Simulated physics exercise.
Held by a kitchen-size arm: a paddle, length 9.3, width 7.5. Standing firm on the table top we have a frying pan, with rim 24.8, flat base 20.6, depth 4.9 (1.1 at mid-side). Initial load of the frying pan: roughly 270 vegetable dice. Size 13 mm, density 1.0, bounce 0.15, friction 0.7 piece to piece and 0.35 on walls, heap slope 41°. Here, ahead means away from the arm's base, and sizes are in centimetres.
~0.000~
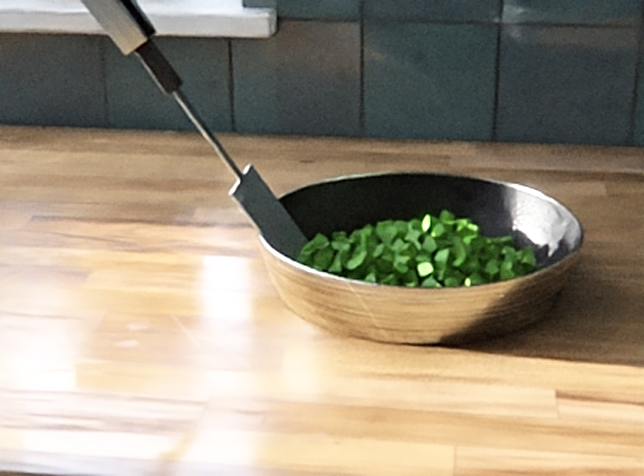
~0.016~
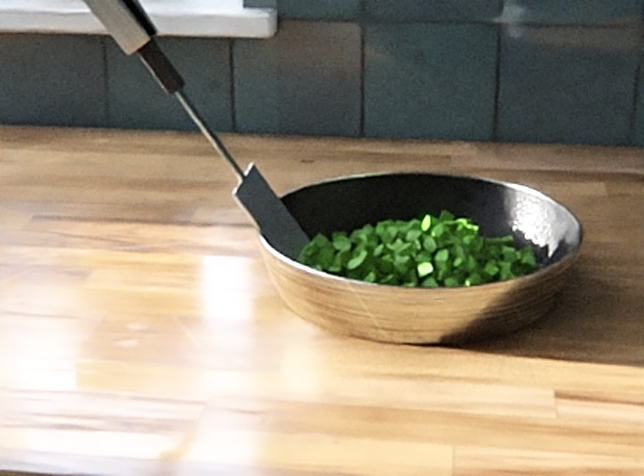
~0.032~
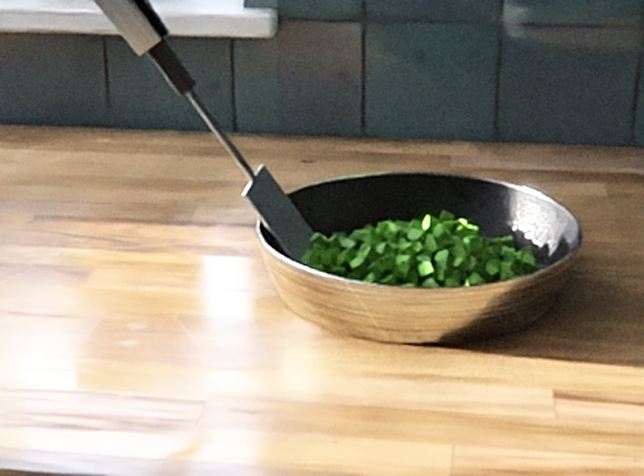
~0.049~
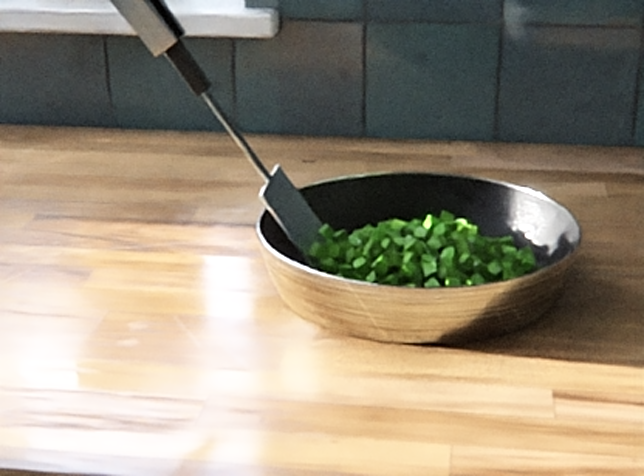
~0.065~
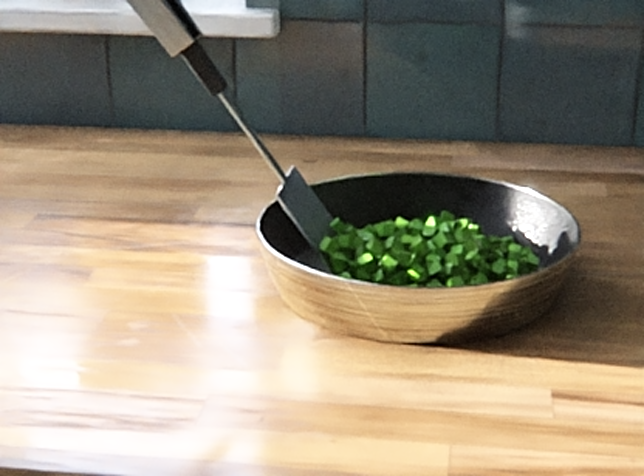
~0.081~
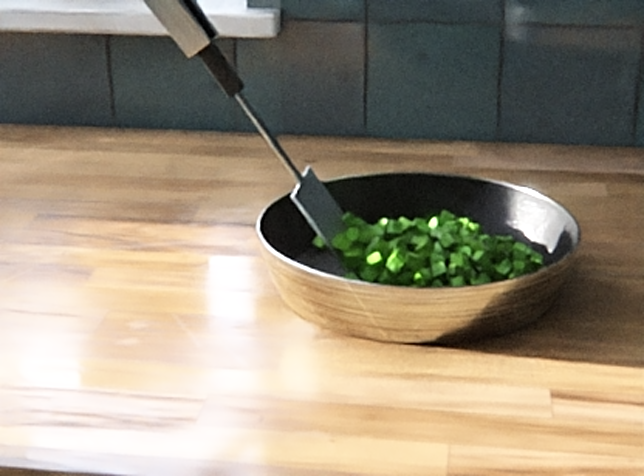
Slanted spatula held by a kitchen-size arm sliding a short way right inside a frying pan, slightly shifting chopped green vegetables.
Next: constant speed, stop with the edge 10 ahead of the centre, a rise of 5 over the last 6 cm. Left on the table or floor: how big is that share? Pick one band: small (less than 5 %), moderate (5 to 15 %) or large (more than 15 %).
Large.
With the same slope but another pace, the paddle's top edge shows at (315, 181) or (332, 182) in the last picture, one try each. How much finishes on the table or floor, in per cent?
Estimates: About 25 %, about 30 %.
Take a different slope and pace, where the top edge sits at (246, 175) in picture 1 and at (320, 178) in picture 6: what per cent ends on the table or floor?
Roughly 25 %.
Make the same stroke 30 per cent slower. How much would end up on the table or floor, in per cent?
It would be roughly 20 percent.
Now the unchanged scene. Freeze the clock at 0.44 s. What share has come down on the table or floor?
About 15 per cent.
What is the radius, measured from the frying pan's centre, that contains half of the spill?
That distance comes to about 28 cm.
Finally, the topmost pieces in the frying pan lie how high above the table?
5.0 cm.
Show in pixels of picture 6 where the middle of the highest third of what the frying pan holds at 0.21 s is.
Around (498, 233).
After 0.14 s, sloping 55°, highest piece 6 above the table; 266 in the frying pan.
After 0.21 s, sloping 55°, highest piece 8 above the table; 266 in the frying pan.
After 0.44 s, sloping 55°, highest piece 16 above the table; 198 in the frying pan, 43 on the table or floor, 25 on the blade or in flight.
After 1.49 s, sloping 55°, highest piece 5 above the table; 198 in the frying pan, 68 on the table or floor.
In the end, 198 in the frying pan, 68 on the table or floor. That is 26 % on the table or floor.
